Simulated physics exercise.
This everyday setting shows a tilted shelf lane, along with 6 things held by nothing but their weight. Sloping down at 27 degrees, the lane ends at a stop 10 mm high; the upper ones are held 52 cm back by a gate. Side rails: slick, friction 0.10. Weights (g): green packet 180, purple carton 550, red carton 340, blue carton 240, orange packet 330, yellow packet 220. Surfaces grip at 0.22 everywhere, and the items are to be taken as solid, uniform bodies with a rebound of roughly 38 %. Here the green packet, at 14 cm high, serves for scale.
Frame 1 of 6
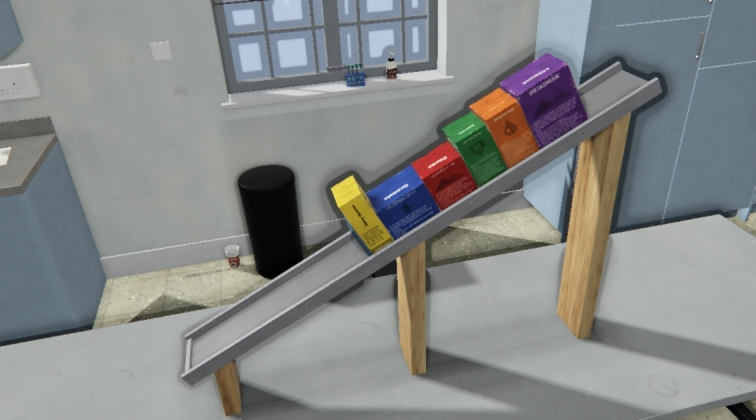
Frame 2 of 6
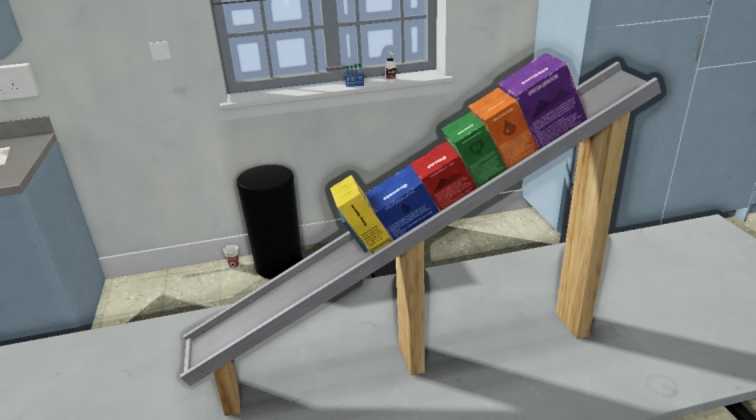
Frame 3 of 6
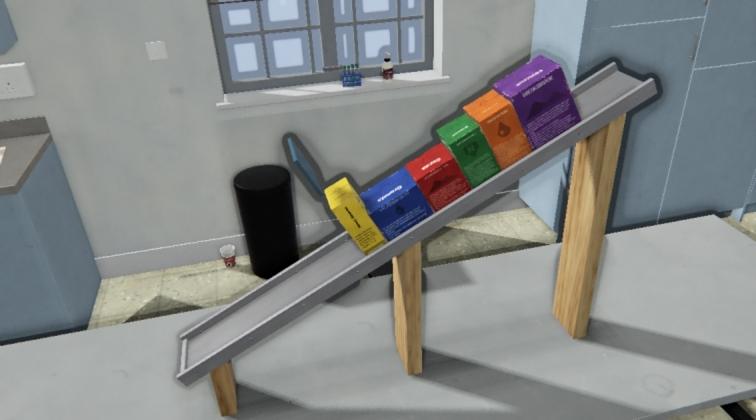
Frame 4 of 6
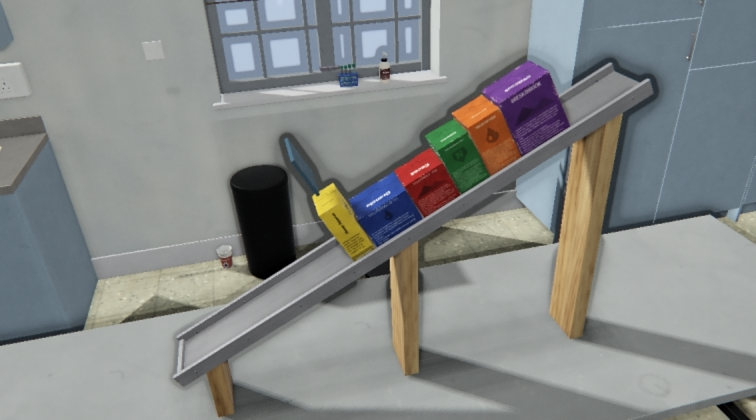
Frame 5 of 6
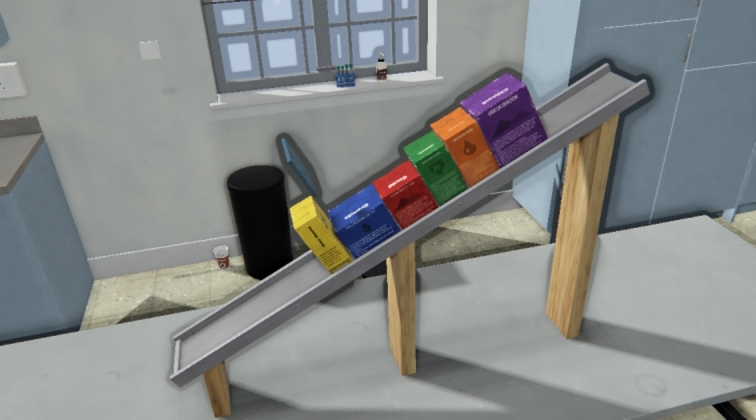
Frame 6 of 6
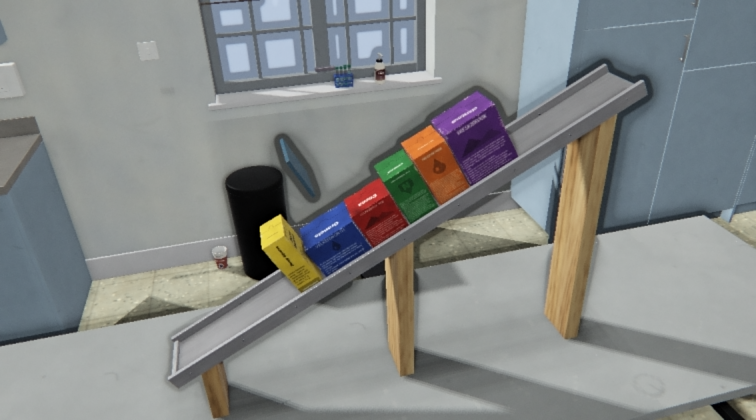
A sloping metal ramp on wooden legs held a row of six colourful boxes; a dark flap swung up behind the yellow one, and the whole row slid together down to the left, gathering speed.
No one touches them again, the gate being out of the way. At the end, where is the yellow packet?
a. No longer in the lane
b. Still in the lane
a.
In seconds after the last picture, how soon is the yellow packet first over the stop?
I'd put it at some 0.3 s.
Then, 0.20 s on from there, leader 12 cm from the stop; yellow packet near (208, 308).
Then, 0.70 s on from there, blue carton and yellow packet now over the stop; purple carton 24° off its base.
Then, 1.20 s on from there, green packet, red carton and orange packet now over the stop; purple carton 14° off its base.
In the end, over the stop, green packet, purple carton, red carton, blue carton, orange packet and yellow packet.
